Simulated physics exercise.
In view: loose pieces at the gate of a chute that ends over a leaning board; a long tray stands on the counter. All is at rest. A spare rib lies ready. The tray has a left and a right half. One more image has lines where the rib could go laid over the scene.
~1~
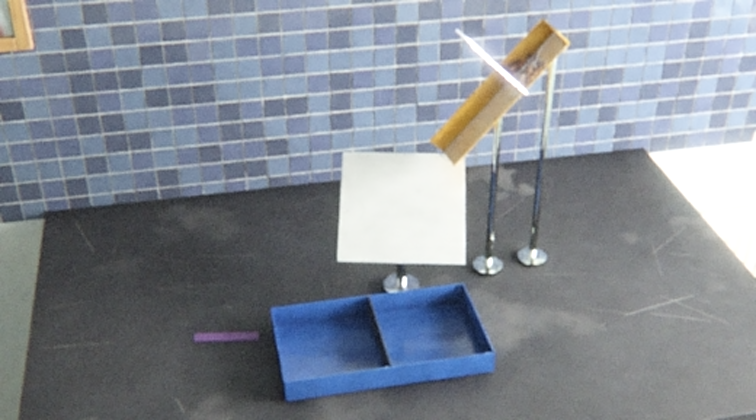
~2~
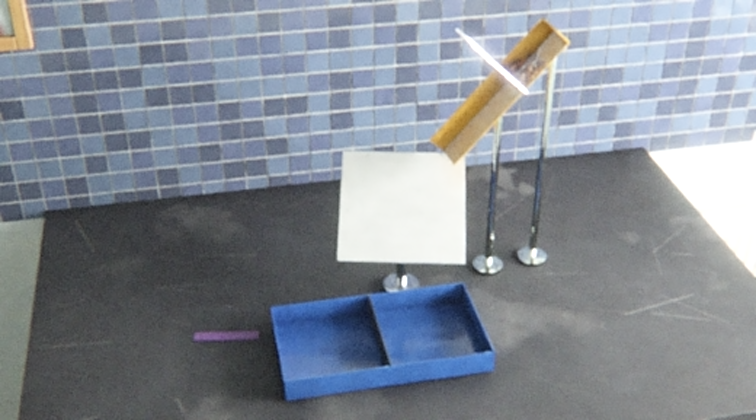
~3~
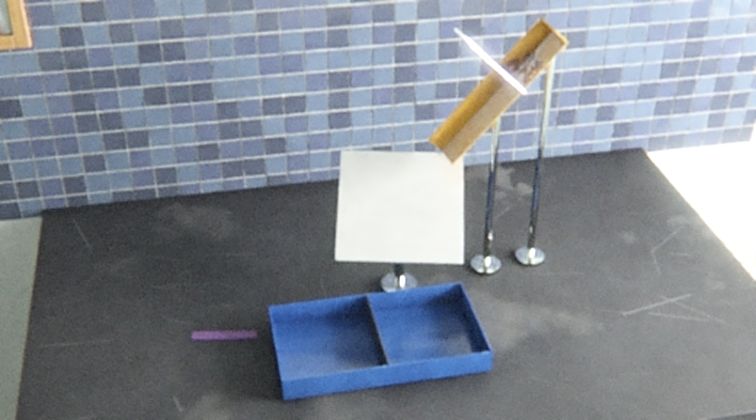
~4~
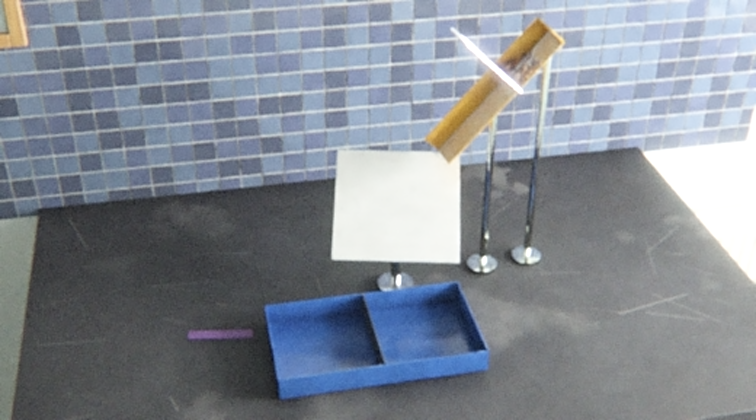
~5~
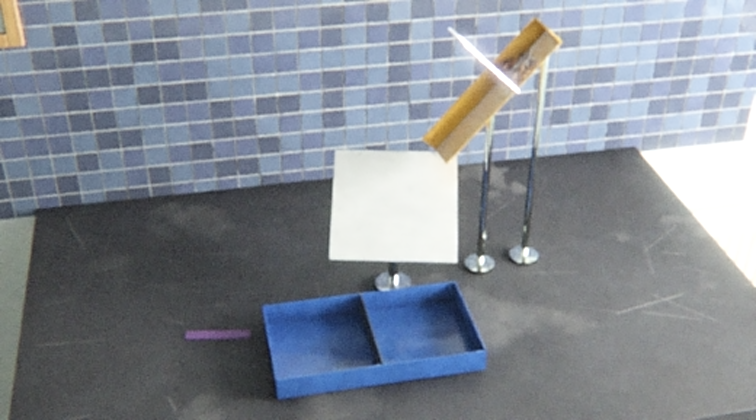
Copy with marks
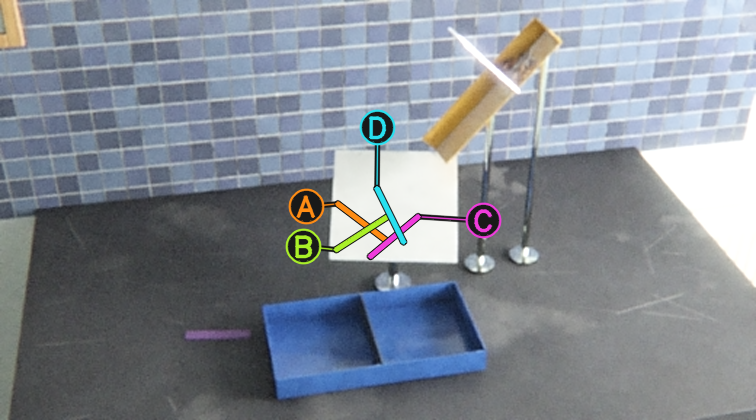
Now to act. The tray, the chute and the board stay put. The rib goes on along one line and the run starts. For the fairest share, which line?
B.
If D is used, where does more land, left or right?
More lands on the right.
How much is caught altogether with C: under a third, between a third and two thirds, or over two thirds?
It is over two thirds.
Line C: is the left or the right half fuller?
More lands on the left.
On the marked copy, line A from (337, 203) to (386, 241); line B from (389, 215) to (336, 249); line C from (418, 216) to (370, 256); line D from (376, 188) to (403, 241).
If A is chosen, of what is caught, a small part in the left half, nearly all in the right.
If B is chosen, of what is caught, about two thirds in the left half, about a third in the right.
If C is chosen, of what is caught, nearly all in the left half, a stray few in the right.
If D is chosen, of what is caught, a stray few in the left half, nearly all in the right.
